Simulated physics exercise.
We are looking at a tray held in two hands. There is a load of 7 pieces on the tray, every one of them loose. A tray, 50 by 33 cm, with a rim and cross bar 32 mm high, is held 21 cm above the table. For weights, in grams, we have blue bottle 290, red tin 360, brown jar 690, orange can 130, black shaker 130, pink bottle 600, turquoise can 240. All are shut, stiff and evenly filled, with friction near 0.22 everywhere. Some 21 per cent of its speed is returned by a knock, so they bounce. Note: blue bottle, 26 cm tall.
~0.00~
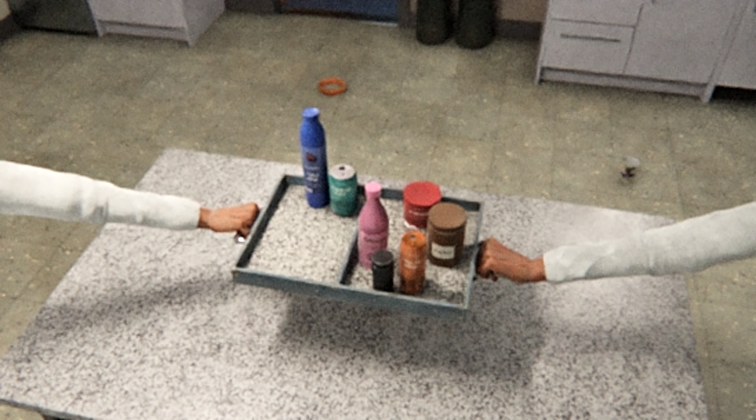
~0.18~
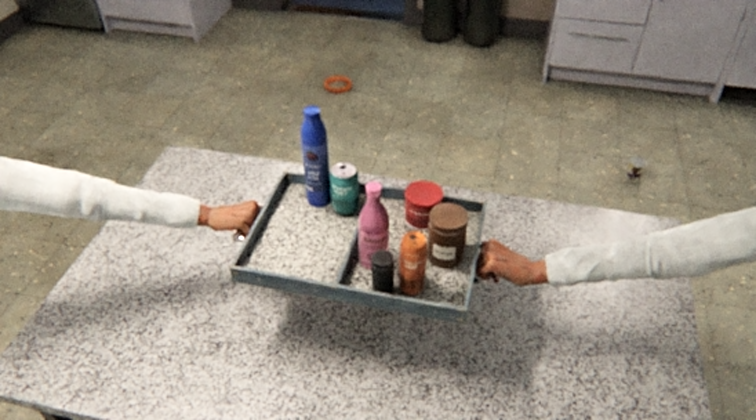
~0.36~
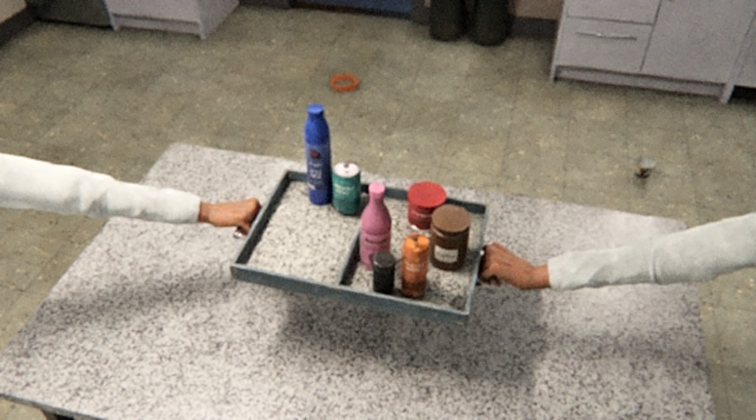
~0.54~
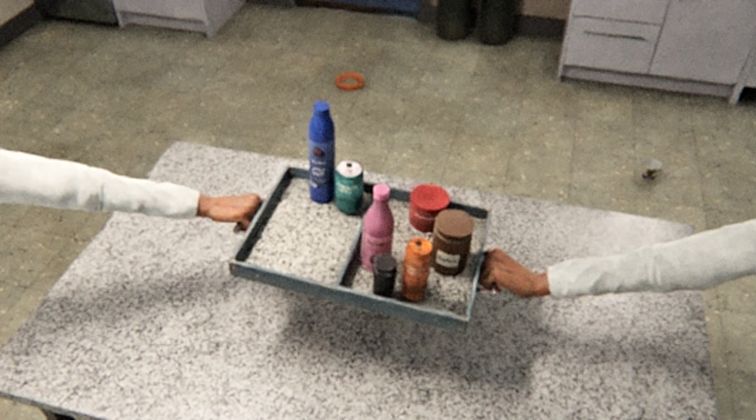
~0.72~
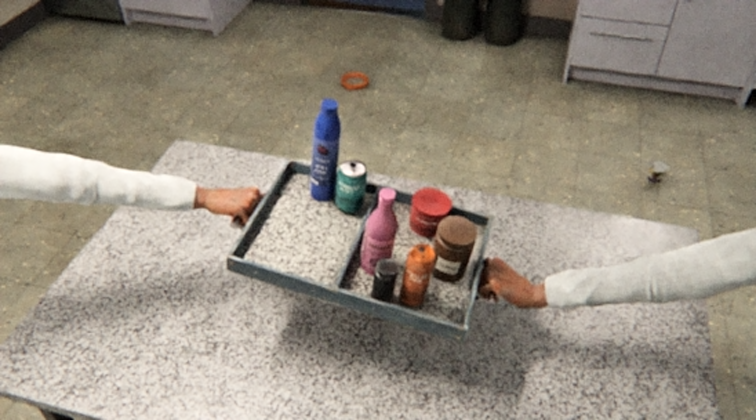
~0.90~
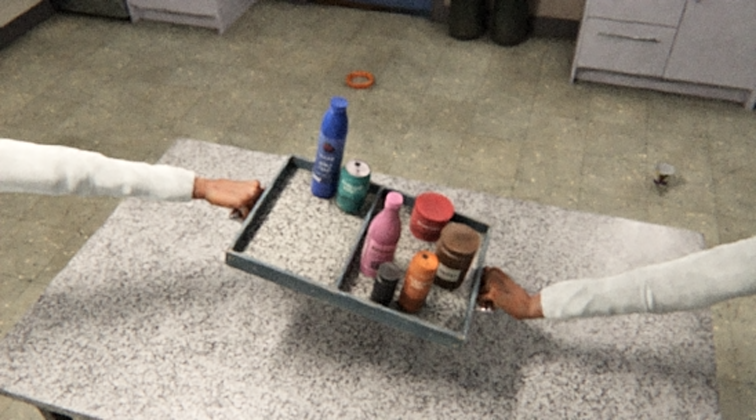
A tray of bottles, cans and jars, held by two hands above a speckled table, starts level and then tilts gradually, its right side lowering, while the containers lean with it and stay upright on its surface.
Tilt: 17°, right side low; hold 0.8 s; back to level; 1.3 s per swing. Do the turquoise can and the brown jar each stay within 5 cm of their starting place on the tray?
In order: The turquoise can does; the brown jar does.
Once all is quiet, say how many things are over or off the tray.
Total count: 0.
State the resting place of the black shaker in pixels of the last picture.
Its centre ends close to (432, 296) in the last view.
After 1.20 s, tray at 16°, right edge down.
After 1.40 s, tray at 17°, right edge down; brown jar moved 2 cm near (463, 266); turquoise can moved 2 cm near (364, 189); pink bottle moved 5 cm.
After 1.60 s, tray at 17°, right edge down; brown jar moved 2 cm near (463, 266); turquoise can moved 2 cm near (364, 189); black shaker 5° off its base.
After 2.50 s, tray at 15°, right edge down; brown jar moved 2 cm near (464, 262); turquoise can moved 2 cm near (363, 189); pink bottle moved 15 cm.
In the end (4.0 s), not toppled but over 5 cm from the start, red tin, orange can, black shaker and pink bottle; the other 3 under 5 cm from the start. At the end, from the last picture's camera, turquoise can near (356, 192), brown jar near (461, 242).
